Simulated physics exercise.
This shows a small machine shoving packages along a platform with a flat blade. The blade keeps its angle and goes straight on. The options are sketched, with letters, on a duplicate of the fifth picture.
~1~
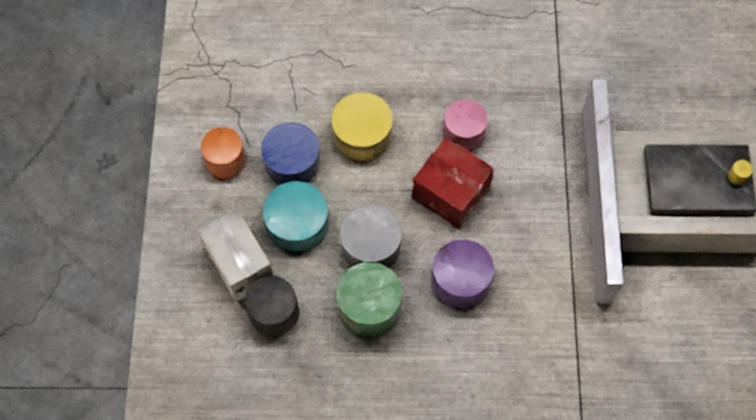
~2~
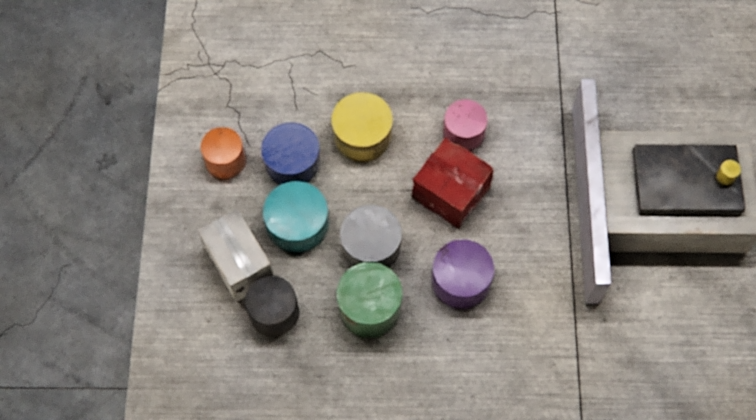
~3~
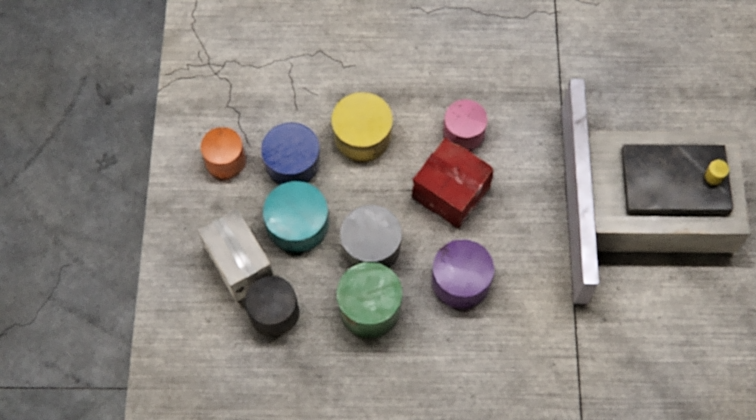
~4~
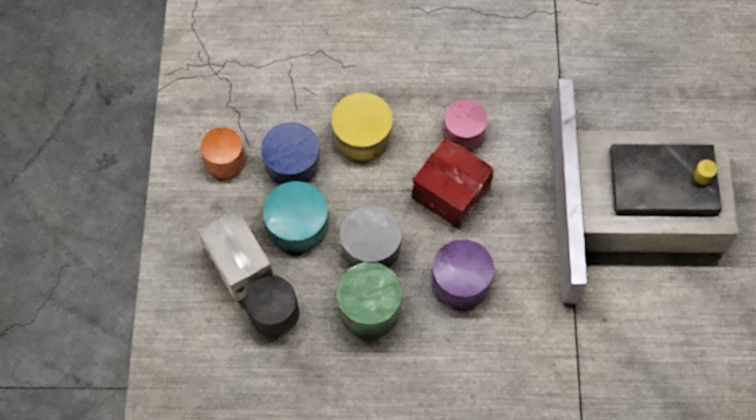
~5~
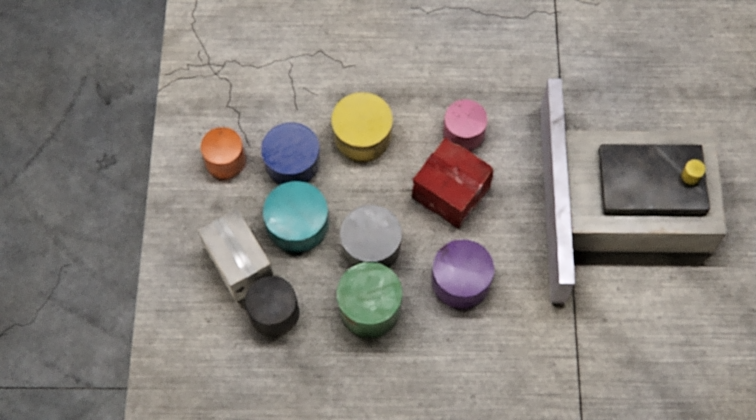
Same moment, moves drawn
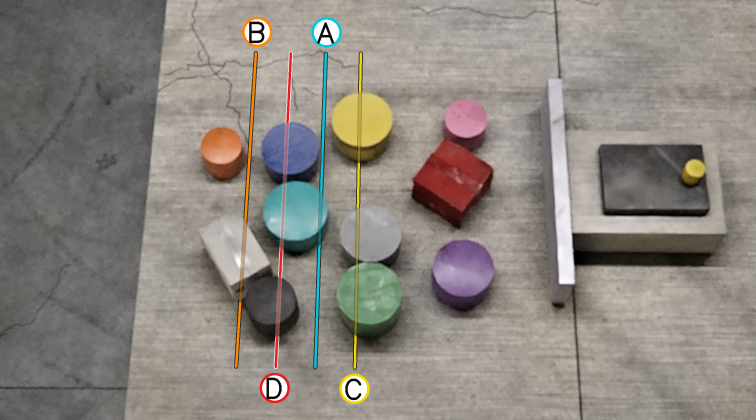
A robot with a flat blade slides slowly left toward a still group of colourful packages.
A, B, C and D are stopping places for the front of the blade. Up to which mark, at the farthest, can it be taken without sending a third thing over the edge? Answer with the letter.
No farther than B.
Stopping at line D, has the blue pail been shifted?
Yes.
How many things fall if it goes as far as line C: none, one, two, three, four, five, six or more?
In all, none.
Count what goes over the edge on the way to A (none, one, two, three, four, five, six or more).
By then, none.
On the marked copy, A at (321, 201); B at (247, 200); C at (358, 201); D at (284, 200).
Following B. Soon after the start, robot (531, 177); green pail (356, 306); pink canister (415, 125).
Later, robot (416, 176); orange canister (200, 153); white box (216, 265).
In the end, robot (331, 175); white box (143, 279); turquoise canister (153, 198); none fallen.
As for the rest, A is within the limit but short; C is within the limit but short; D is within the limit but short.
